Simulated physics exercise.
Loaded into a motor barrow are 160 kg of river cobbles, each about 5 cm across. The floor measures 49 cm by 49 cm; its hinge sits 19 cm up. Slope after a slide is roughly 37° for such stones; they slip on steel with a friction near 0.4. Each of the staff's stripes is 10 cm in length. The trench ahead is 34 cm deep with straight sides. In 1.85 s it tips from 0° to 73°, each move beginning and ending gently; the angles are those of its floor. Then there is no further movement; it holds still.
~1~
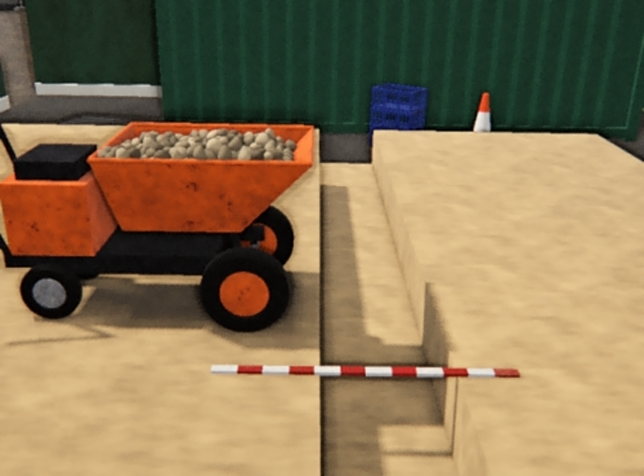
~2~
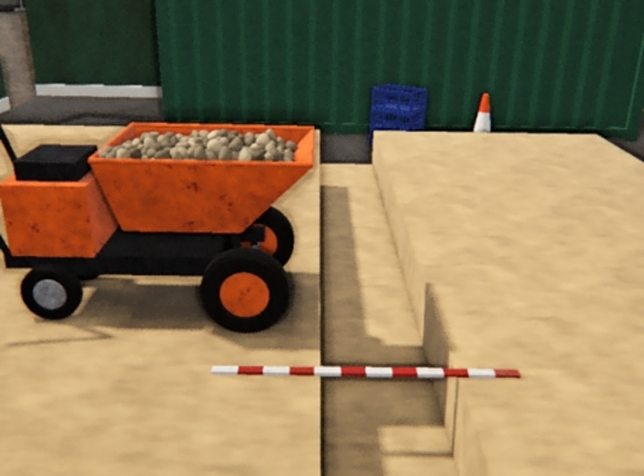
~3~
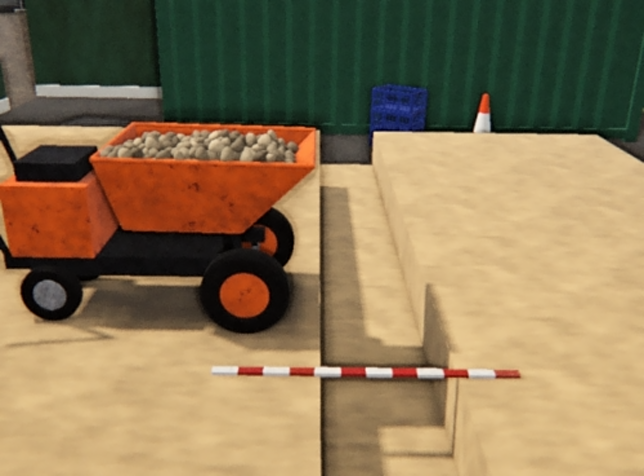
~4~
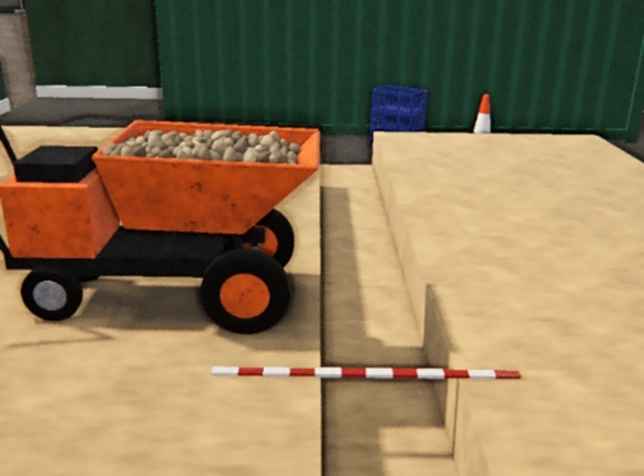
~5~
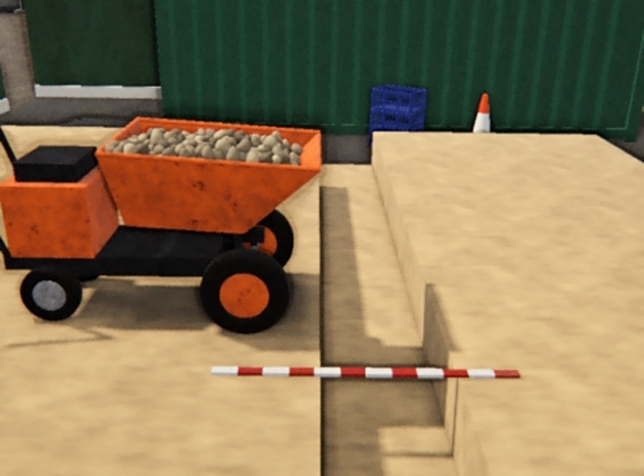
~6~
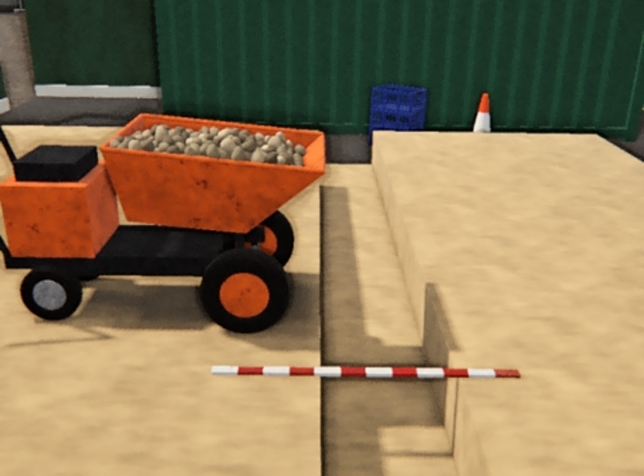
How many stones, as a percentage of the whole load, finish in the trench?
Roughly 80 per cent of the load ends up in the trench.
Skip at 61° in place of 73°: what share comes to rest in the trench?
In that case near 80 per cent.
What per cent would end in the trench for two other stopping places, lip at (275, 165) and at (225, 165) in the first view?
About 100 and 100 per cent.
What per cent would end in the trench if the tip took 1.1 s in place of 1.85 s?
With that timing, about 70 per cent.
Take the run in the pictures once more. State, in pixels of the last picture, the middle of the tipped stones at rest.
Around (403, 347).
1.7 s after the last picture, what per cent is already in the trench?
Around 55 per cent of it, at that instant.
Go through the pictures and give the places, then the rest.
In the first frame, the skip is at 0°, its lip at (312, 164); the top of the load is at (207, 138).
The second frame shows lip at (313, 165), floor tilted 0°, highest stones at (207, 139).
In the third frame, the skip is at 1°, its lip at (314, 167); the top of the load is at (209, 139).
In the fourth frame, the skip is at 2°, its lip at (317, 169); the top of the load is at (203, 138).
In the fifth frame, the skip is at 3°, its lip at (320, 170); the top of the load is at (200, 138).
In the sixth frame, the skip is at 5°, its lip at (325, 172); the top of the load is at (185, 134).
Then, 1.1 s after the last picture the floor is at 62°, 94 % in the skip, 6 % in the trench; the foremost stones are at (428, 334).
Then, 1.7 s after the last picture the floor is at 73°, 30 % in the skip, 53 % in the trench, 17 % past the trench; the foremost stones are at (552, 311).
Then, 2.0 s after the last picture the floor is at 73°, 7 % in the skip, 73 % in the trench, 20 % past the trench; the foremost stones are at (588, 298).
Then, 4.0 s after the last picture the floor is at 73°, 0 % in the skip, 80 % in the trench, 20 % past the trench; the foremost stones are at (608, 309).
